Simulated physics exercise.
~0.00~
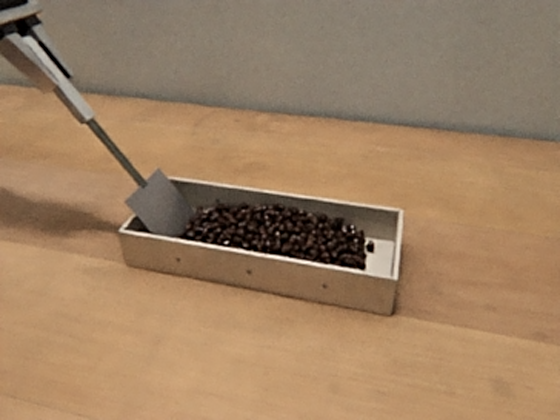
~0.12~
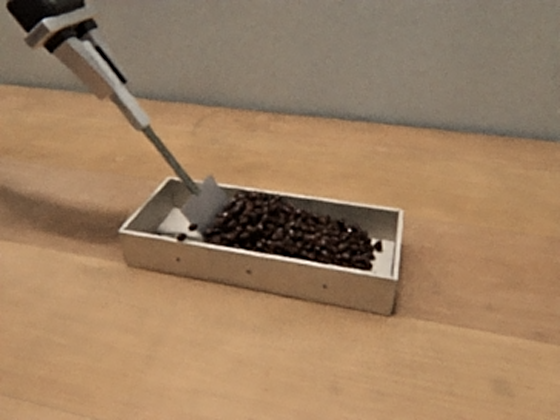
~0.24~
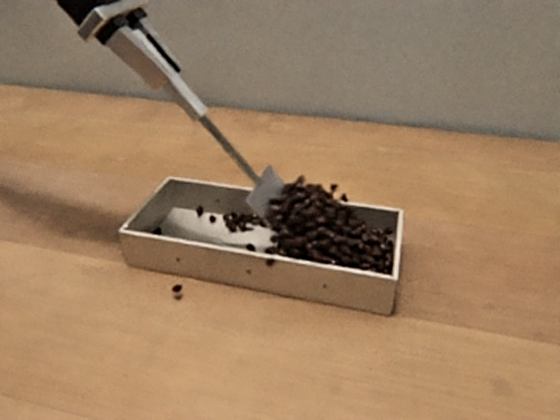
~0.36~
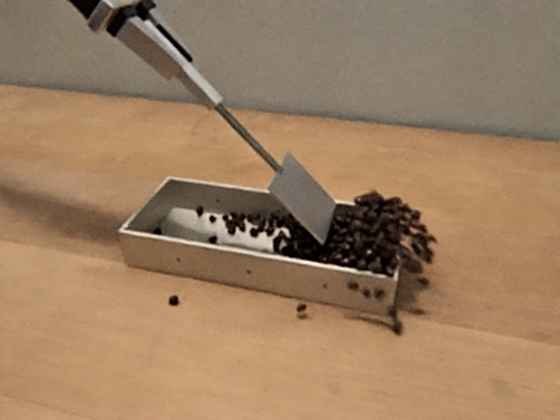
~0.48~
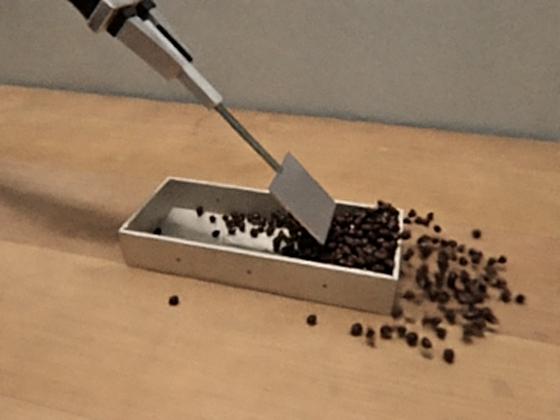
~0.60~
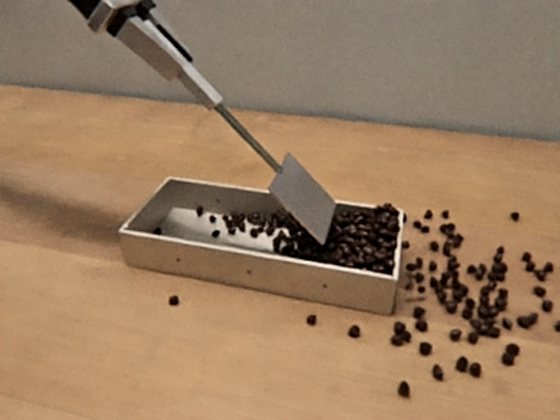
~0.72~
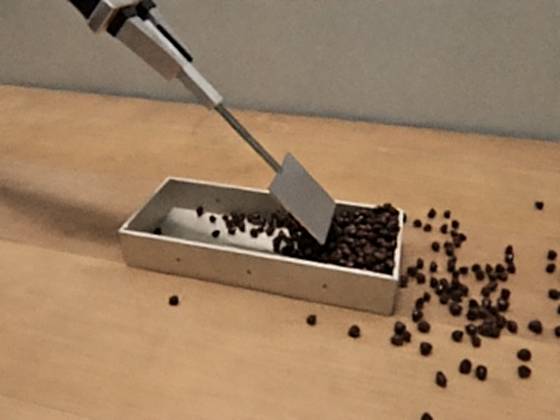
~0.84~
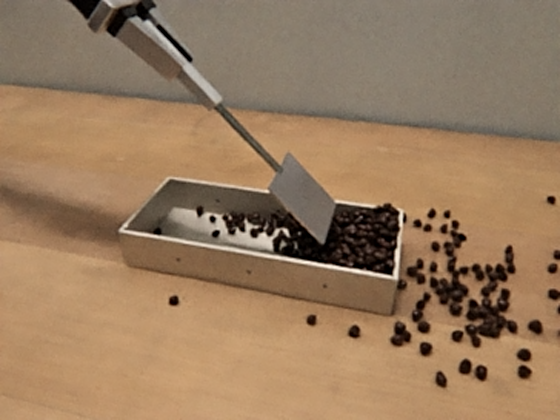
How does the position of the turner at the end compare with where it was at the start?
It started at the left end of the tin and finished well to the right, up against the beans heaped toward the tin's right end.
